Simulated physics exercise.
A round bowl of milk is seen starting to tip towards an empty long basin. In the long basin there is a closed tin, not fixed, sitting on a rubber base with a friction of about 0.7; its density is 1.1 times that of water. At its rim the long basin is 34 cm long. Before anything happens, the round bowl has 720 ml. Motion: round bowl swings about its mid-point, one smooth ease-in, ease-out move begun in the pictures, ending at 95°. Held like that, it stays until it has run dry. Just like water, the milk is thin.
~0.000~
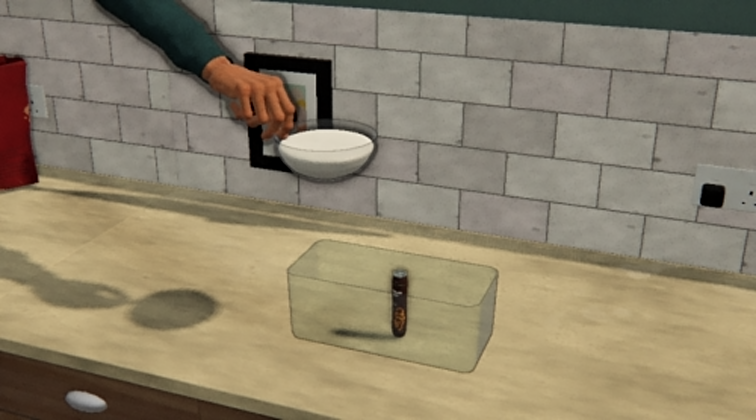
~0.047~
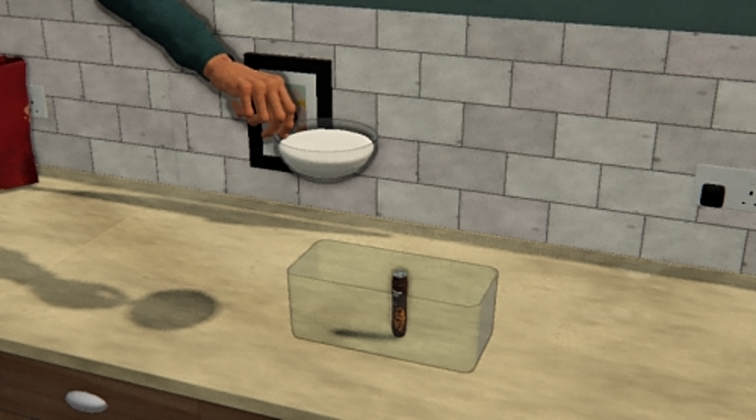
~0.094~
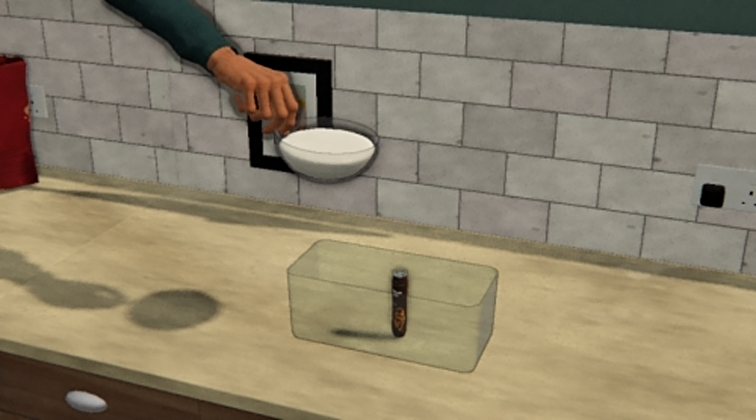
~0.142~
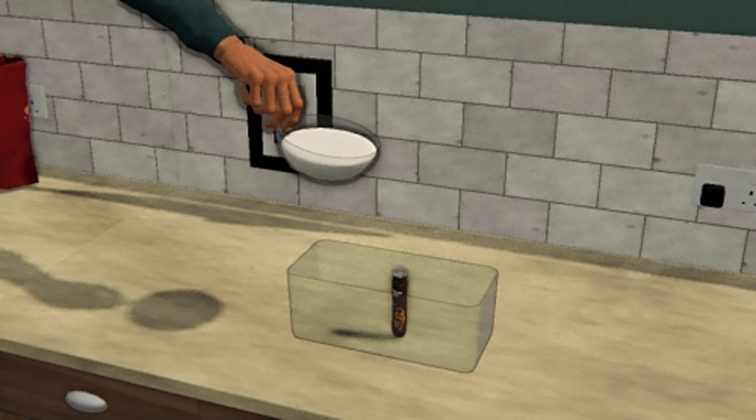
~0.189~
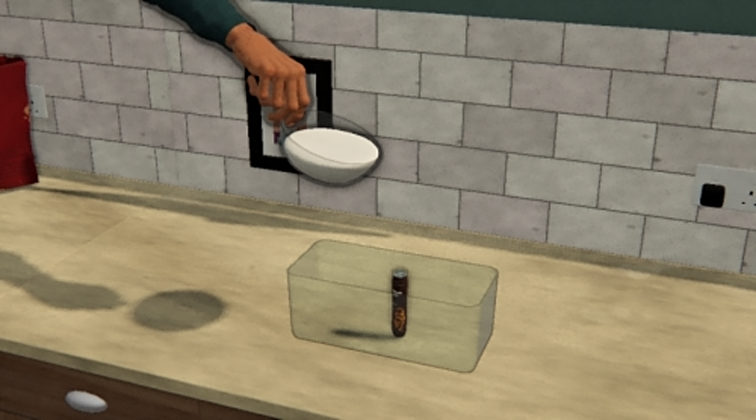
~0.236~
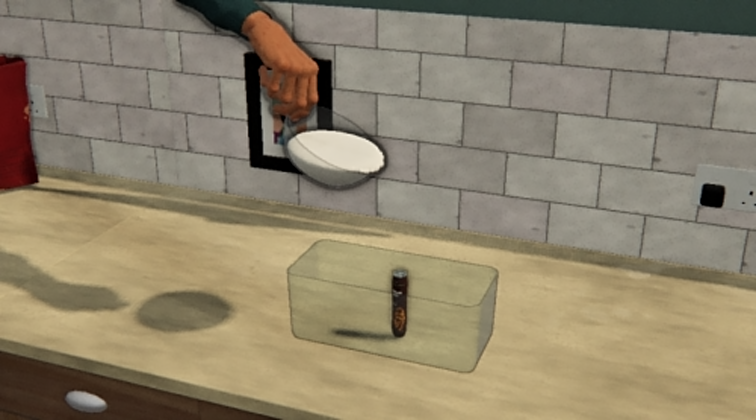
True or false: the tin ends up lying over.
False.
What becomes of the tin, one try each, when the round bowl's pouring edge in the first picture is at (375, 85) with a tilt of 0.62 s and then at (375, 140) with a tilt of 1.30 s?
The tin overturns the first time and stays vertical the second time.
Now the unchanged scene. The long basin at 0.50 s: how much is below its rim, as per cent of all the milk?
About 26%.
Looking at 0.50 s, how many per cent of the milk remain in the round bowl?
Remaining: Near 12 % of the total.
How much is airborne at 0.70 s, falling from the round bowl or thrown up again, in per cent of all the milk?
Some 6 % is up in the air.
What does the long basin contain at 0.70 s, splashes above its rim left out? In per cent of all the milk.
Close to 94 in a hundred.
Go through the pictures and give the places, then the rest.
In the first frame, it leans 0°; its right rim is at (374, 142); the milk meets the walls at (284, 138) and (372, 149); the long basin's rim runs from (303, 256) to (489, 289); the tin's top is at (400, 276).
In the second frame, it leans 1°; its right rim is at (374, 143); the milk meets the walls at (285, 138) and (372, 150).
In the third frame, it leans 5°; its right rim is at (375, 146); the milk meets the walls at (286, 136) and (373, 152).
In the fourth frame, it leans 12°; its right rim is at (376, 152); the milk meets the walls at (288, 134) and (375, 154).
In the fifth frame, it leans 20°; its right rim is at (377, 160); the milk meets the walls at (291, 134) and (377, 156).
In the sixth frame, it leans 30°; its right rim is at (376, 169); the milk meets the walls at (294, 136) and (376, 161); 3 per cent is over the edge.
By 0.50 s the tilt is 87° and 13 per cent is still to pour; the tin stands where it began.
By 0.70 s the tilt is 95° and 0 per cent is still to pour; the tin stands where it began.
By 0.90 s the tilt is 95° and 0 per cent is still to pour; the tin stands where it began.
By 1.12 s the tilt is 95° and 0 per cent is still to pour; the tin stands where it began.
At rest the tin stands where it began.
